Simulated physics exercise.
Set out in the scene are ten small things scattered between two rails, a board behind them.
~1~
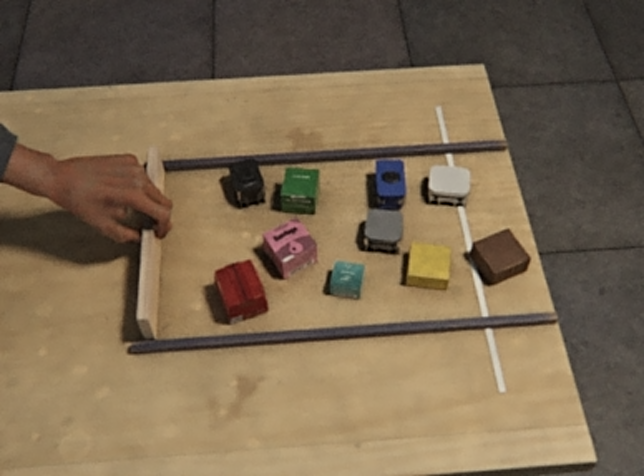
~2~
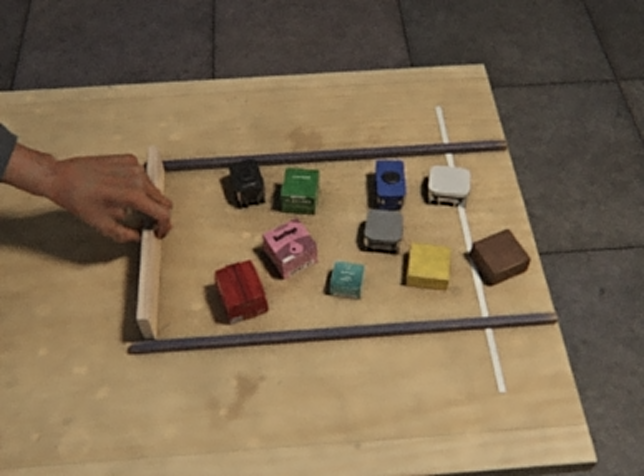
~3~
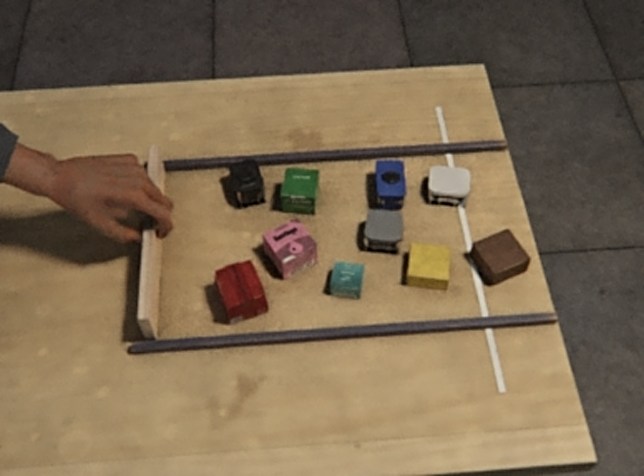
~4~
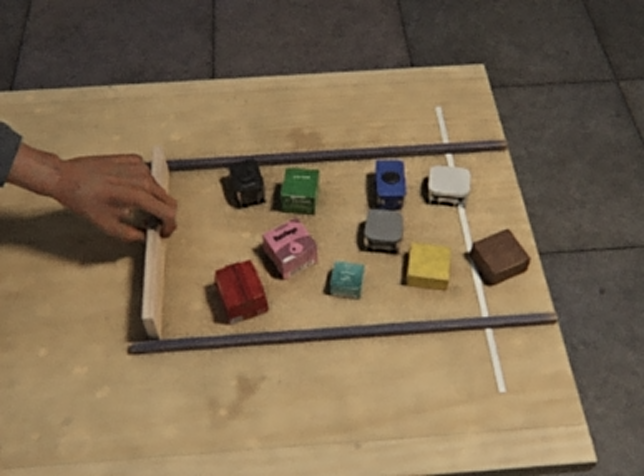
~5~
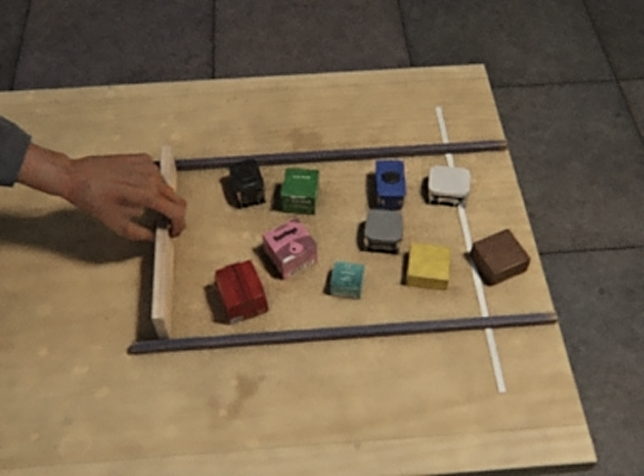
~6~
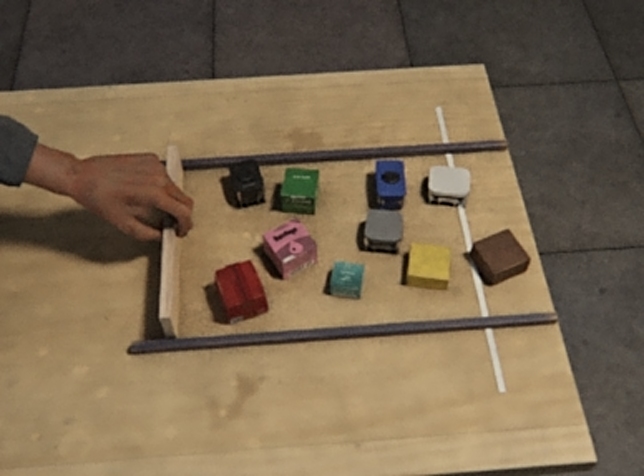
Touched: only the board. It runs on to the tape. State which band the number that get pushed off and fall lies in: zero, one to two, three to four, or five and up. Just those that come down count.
Three or four slip off.
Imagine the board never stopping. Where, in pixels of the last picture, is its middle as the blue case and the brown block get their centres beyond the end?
With the blue case it sits around (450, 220), with the brown block around (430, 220).
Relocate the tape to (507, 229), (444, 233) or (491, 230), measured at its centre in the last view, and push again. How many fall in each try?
Down on the floor: 6, 2 and 6.
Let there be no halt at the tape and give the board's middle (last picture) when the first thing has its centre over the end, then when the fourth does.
Around (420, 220); afterwards around (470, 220).
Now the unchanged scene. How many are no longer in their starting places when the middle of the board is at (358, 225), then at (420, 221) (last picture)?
At first I count 9, and then 10.
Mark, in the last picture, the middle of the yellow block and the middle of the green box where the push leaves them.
Looks like one lands around (537, 264), and the other around (502, 174).
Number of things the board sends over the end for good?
Result - number fallen: 3.
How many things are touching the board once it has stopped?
It ends up touching 3.
Early on, none off yet; brown block at rest near (500, 257); white case at rest near (448, 187); yellow block at rest near (429, 266).
Finally, the number that fall off is three or four; lost, blue case, white case and brown block.
